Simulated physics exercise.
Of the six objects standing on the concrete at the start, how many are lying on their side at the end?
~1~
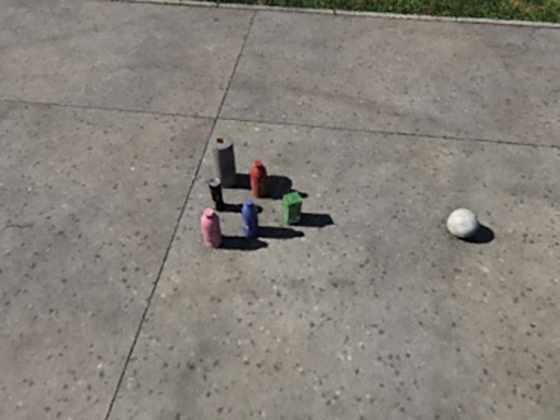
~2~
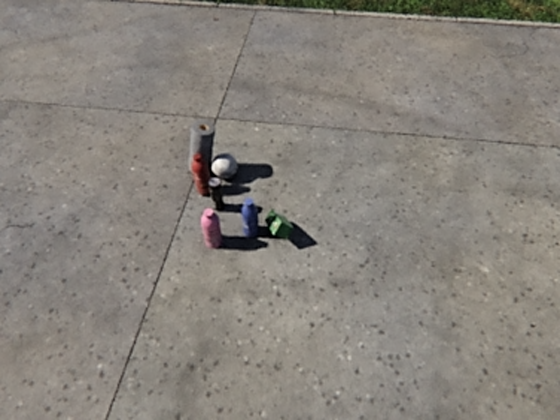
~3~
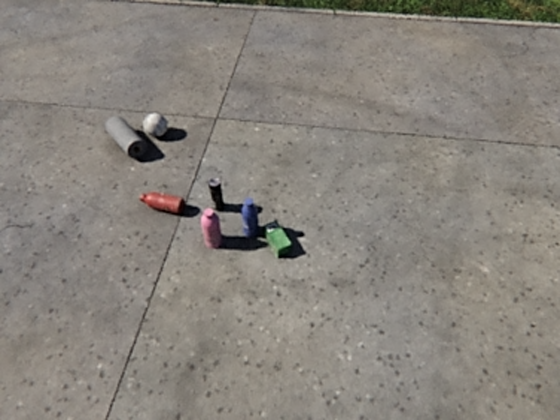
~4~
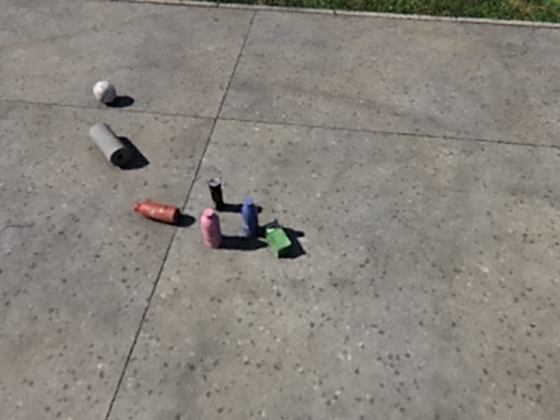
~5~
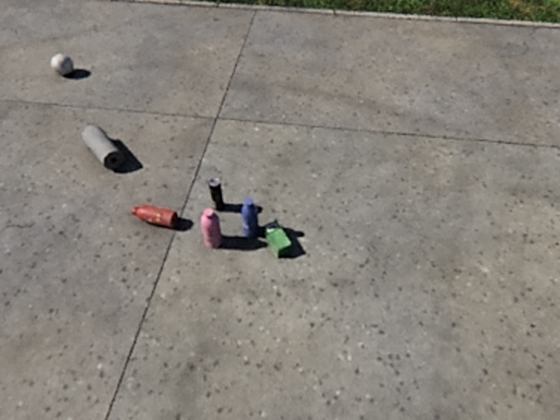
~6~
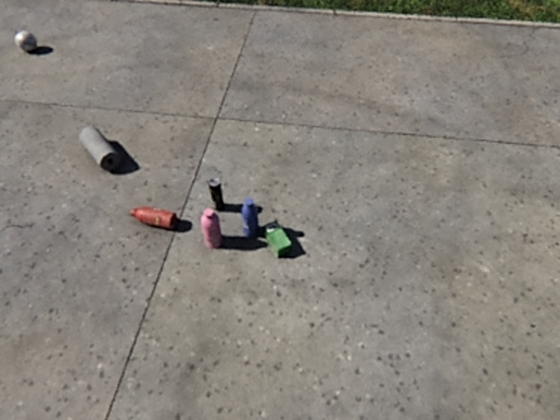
Three of them end up lying on their side, namely the green carton, the red bottle and the grey roll.
